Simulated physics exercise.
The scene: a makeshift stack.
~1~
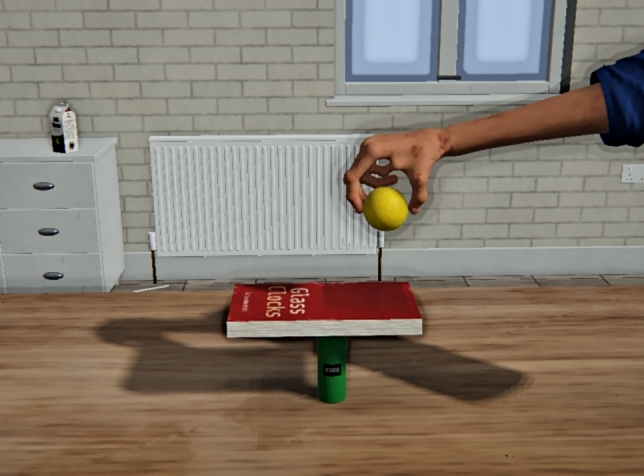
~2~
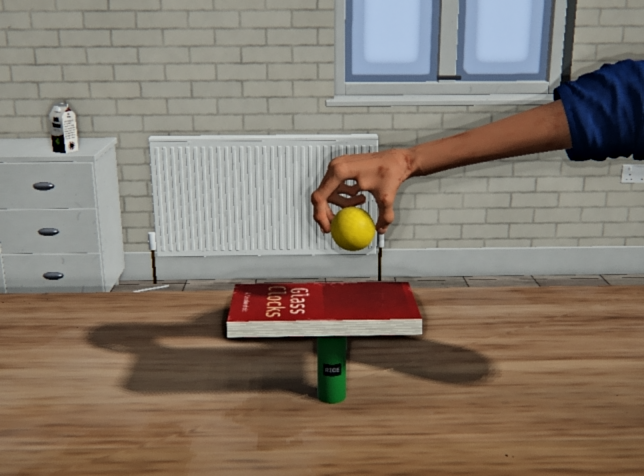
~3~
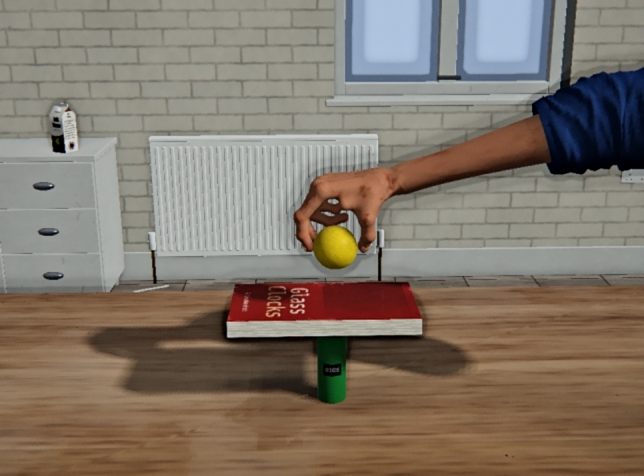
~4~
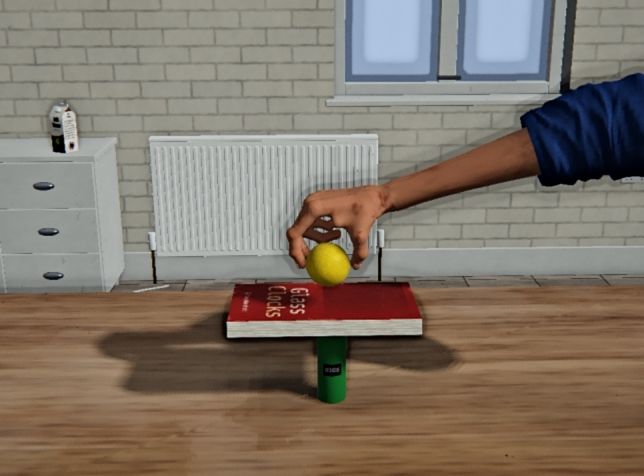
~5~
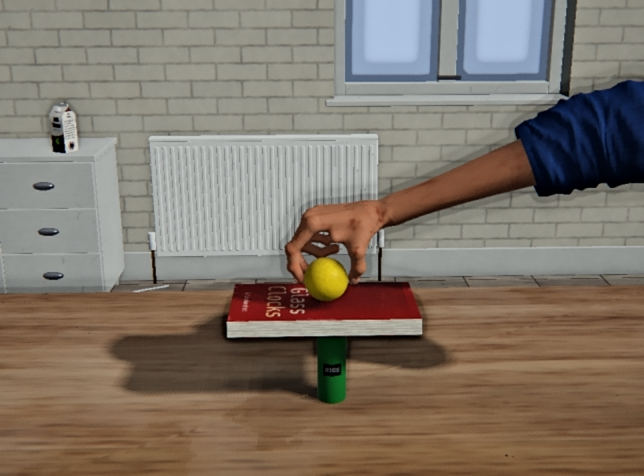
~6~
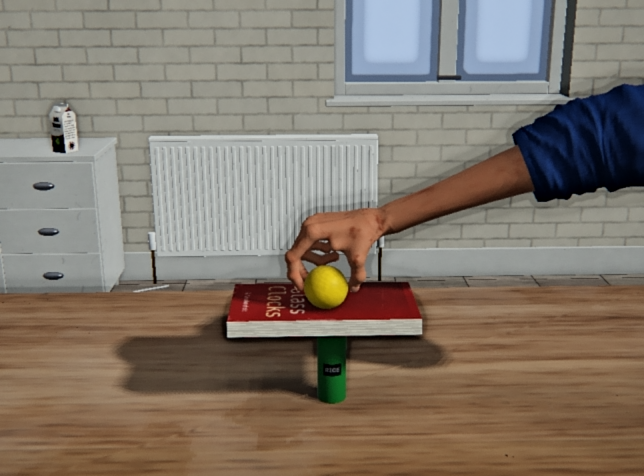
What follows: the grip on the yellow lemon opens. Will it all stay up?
Here the stack keeps its balance.
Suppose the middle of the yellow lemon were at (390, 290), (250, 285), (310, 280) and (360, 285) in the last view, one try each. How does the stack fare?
First, it stays up; second, it comes apart; third, it holds; fourth, it keeps its balance.
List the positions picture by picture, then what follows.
On its way; yellow lemon (386, 209); green shaker (332, 357), in the first frame.
On its way; yellow lemon (353, 229); green shaker (332, 357), in the second frame.
On its way; yellow lemon (335, 248); green shaker (332, 357), in the third frame.
On its way; yellow lemon (328, 265); green shaker (332, 357), in the fourth frame.
On its way; yellow lemon (326, 279); green shaker (332, 357), in the fifth frame.
In place under the hand; yellow lemon (326, 287); green shaker (332, 357), in the sixth frame.
Then, 0.20 s after the last picture, nothing has stirred.
Then, 0.50 s after the last picture, yellow lemon resting near (326, 288).
At rest, all 3 in place. Seen from the same camera at the end, yellow lemon near (325, 288). The stack holds.
